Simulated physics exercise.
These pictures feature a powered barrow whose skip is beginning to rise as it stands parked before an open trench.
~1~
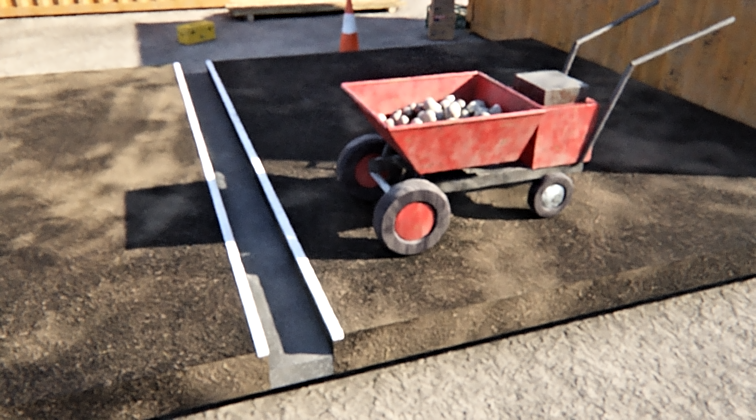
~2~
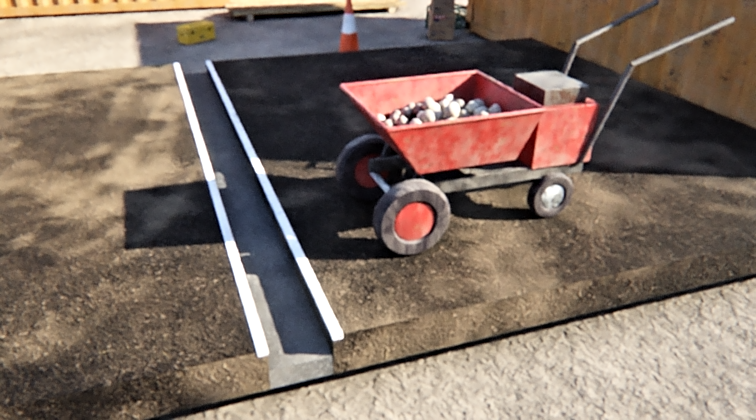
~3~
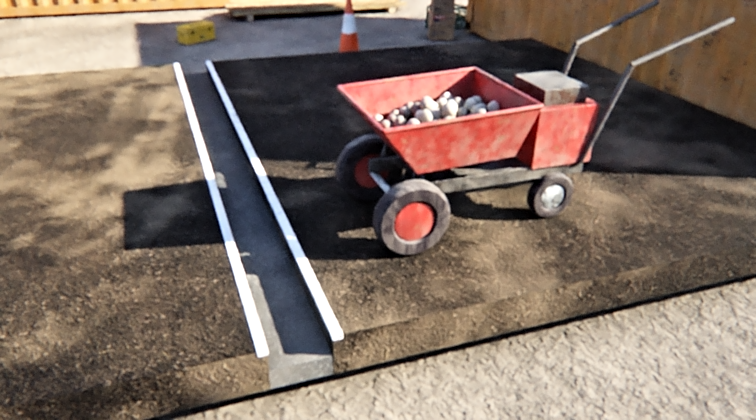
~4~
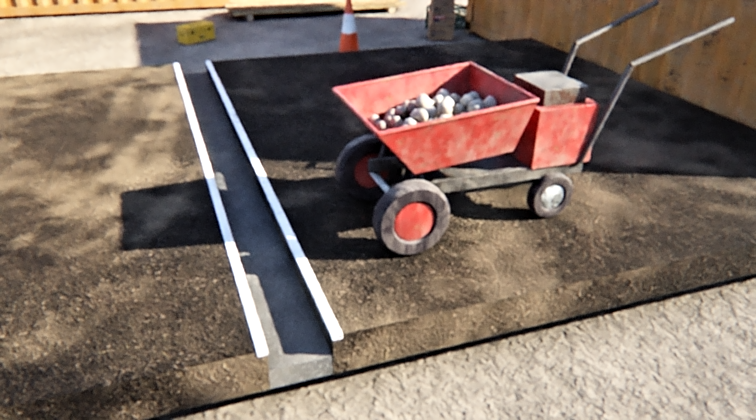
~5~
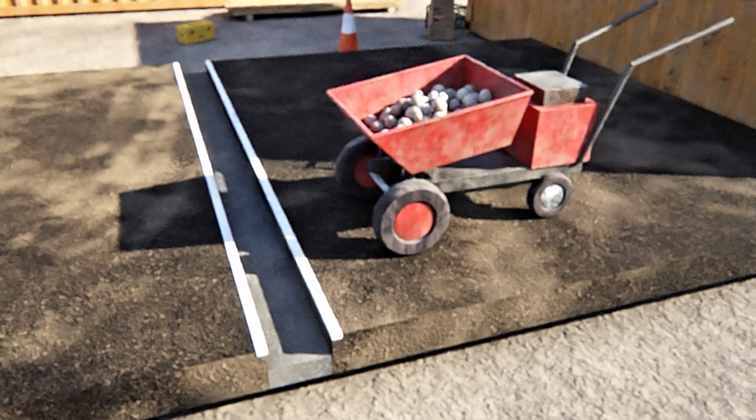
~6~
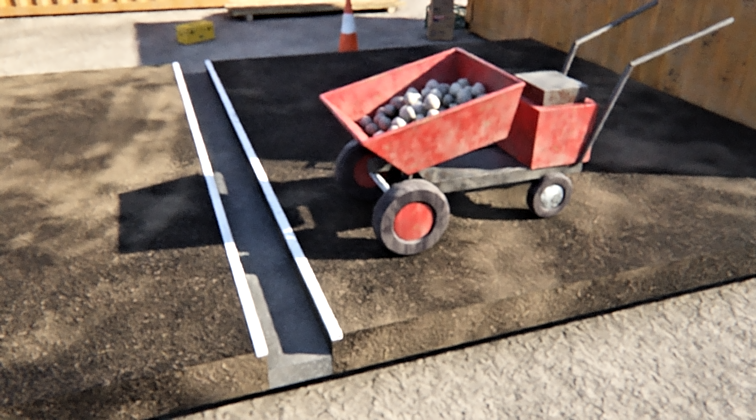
A red skip heaped with grey and brown pebbles sits on a wheeled barrow at right, seen from slightly above on sunlit dark ground beside a wooden fence. Long handles rise behind it, a narrow trench edged with two white strips lies to its left, and an orange-and-white cone stands behind. The skip slowly tilts leftward, its rear rising, while the wheels and camera stay still.
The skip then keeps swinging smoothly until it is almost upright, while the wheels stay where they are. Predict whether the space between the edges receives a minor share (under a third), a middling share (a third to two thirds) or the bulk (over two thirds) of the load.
It receives the bulk.
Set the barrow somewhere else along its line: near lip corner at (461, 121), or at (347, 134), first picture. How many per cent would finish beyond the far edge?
First some 0, then 60 per cent.
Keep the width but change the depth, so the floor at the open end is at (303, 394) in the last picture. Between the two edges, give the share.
I'd guess about 100 %.
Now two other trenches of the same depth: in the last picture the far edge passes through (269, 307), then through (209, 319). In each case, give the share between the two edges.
60 and 100 percent.
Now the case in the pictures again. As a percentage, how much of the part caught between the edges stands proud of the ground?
My best guess is some 35 per cent.
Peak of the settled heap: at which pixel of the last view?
I'd put the summit somewhere around pixel (266, 226).
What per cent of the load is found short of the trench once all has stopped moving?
Around 10 %.
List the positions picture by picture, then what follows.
Lip of the skip near (388, 130), level; top of the load near (450, 122), river pebbles; first edge of the trench near (320, 297); far edge near (251, 311), the trench under half as wide as the skip, and shallow for its width, in the first frame.
Lip of the skip near (387, 130), level; top of the load near (450, 122), in the second frame.
Lip of the skip near (384, 132), tipped barely; top of the load near (447, 120), in the third frame.
Lip of the skip near (378, 134), tipped a little; top of the load near (444, 118), in the fourth frame.
Lip of the skip near (371, 138), tipped a little; top of the load near (454, 106), in the fifth frame.
Lip of the skip near (363, 143), tipped a little; top of the load near (465, 97); first edge of the trench near (319, 297); far edge near (250, 311), in the sixth frame.
Shortly afterwards, skip tipped steeply; the whole lot in the skip.
Next, skip tipped right over; all but a few in the skip; only a few short of the trench; a little in or heaped over the trench; only a few falling.
Some moments later, skip tipped right over; a little in the skip; only a few short of the trench; the bulk in or heaped over the trench; a little beyond it.
In the end, skip tipped right over; only a few in the skip; a little short of the trench; the bulk in or heaped over the trench; a little beyond it.
